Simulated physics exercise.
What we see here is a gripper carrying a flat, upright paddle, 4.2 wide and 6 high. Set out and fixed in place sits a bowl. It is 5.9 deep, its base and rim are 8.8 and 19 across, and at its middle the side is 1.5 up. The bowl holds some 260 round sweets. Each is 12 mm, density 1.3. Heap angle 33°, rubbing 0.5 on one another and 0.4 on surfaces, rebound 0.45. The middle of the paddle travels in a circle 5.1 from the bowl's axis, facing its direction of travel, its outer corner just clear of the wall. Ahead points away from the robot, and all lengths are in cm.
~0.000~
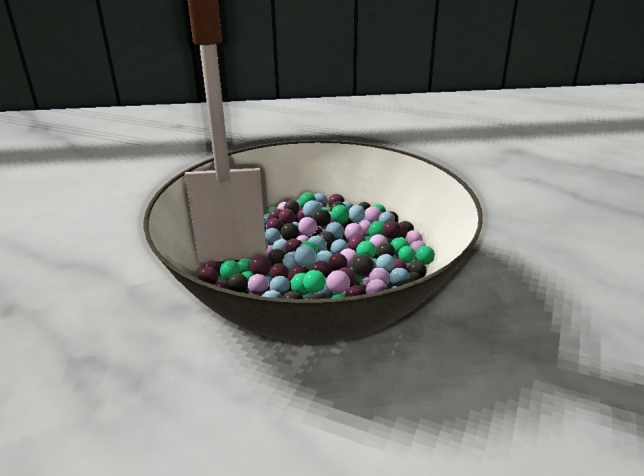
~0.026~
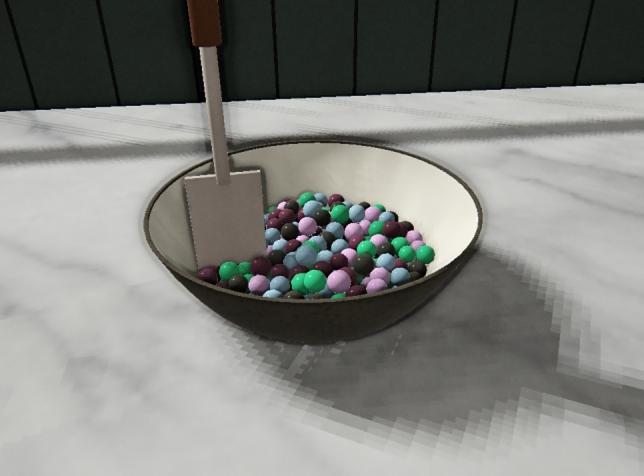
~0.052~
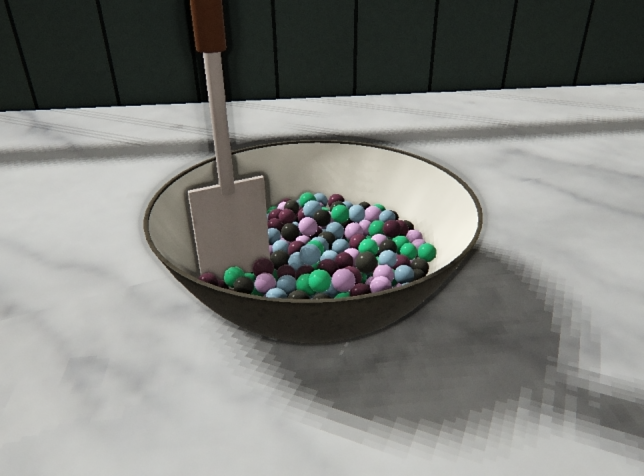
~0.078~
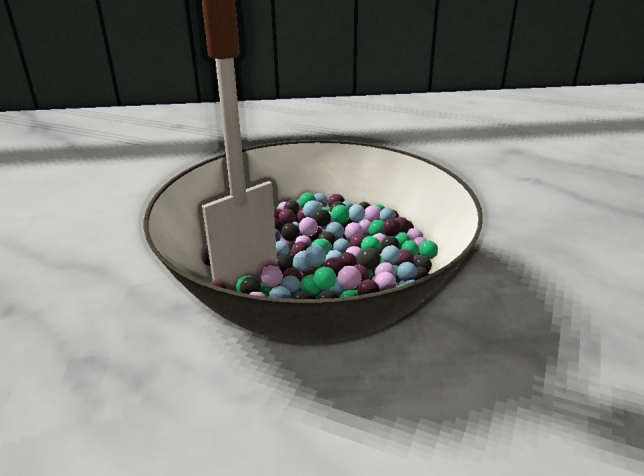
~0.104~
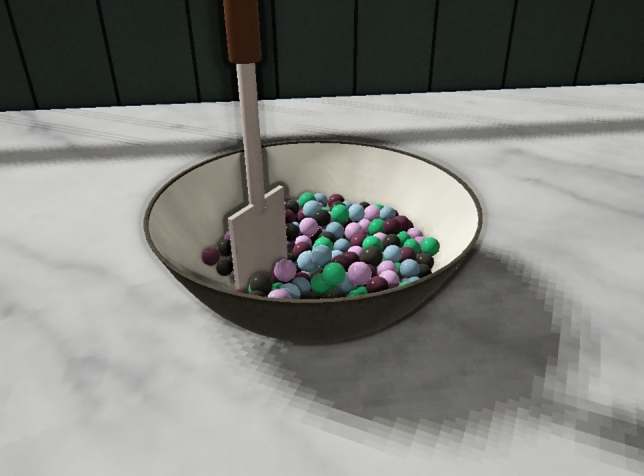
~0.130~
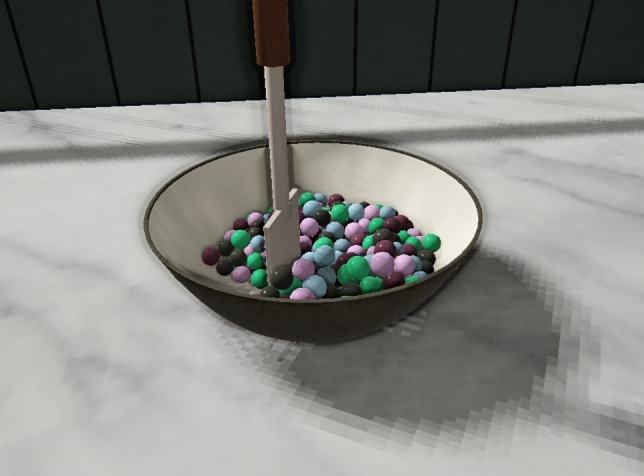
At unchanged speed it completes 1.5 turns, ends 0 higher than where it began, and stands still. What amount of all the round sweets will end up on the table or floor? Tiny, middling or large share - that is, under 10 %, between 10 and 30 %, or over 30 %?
The share is middling, between 10 and 30 %.
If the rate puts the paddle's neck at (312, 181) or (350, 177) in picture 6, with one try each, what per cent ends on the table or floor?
About 35 and 45 per cent.
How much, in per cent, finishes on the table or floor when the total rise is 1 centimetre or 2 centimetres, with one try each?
That gives about 10 per cent and 5 per cent, in order.
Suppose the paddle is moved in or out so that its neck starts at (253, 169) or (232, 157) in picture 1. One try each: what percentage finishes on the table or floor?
I'd guess some 5 and 15 percent.
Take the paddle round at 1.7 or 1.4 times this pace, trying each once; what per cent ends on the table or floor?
It would be about 50 and 35 percent respectively.
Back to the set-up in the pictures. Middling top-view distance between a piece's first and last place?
Near 9 cm.
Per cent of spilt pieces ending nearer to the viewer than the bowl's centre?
It comes out near 30 percent.
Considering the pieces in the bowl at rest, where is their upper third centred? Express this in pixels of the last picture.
Looks like roughly (364, 209) to me.
After 0.43 s, 251° round, highest piece 8 above the table; 246 in the bowl, 7 on the table or floor, 12 in flight or on the tool.
After 0.73 s, 76° round, highest piece 7 above the table; 226 in the bowl, 39 on the table or floor.
After 1.08 s, 180° round, highest piece 6 above the table; 210 in the bowl, 54 on the table or floor, 1 in flight or on the tool.
After 1.78 s, 180° round, highest piece 6 above the table; 210 in the bowl, 55 on the table or floor.
At rest, 210 in the bowl, 55 on the table or floor. That is 21 % on the table or floor.
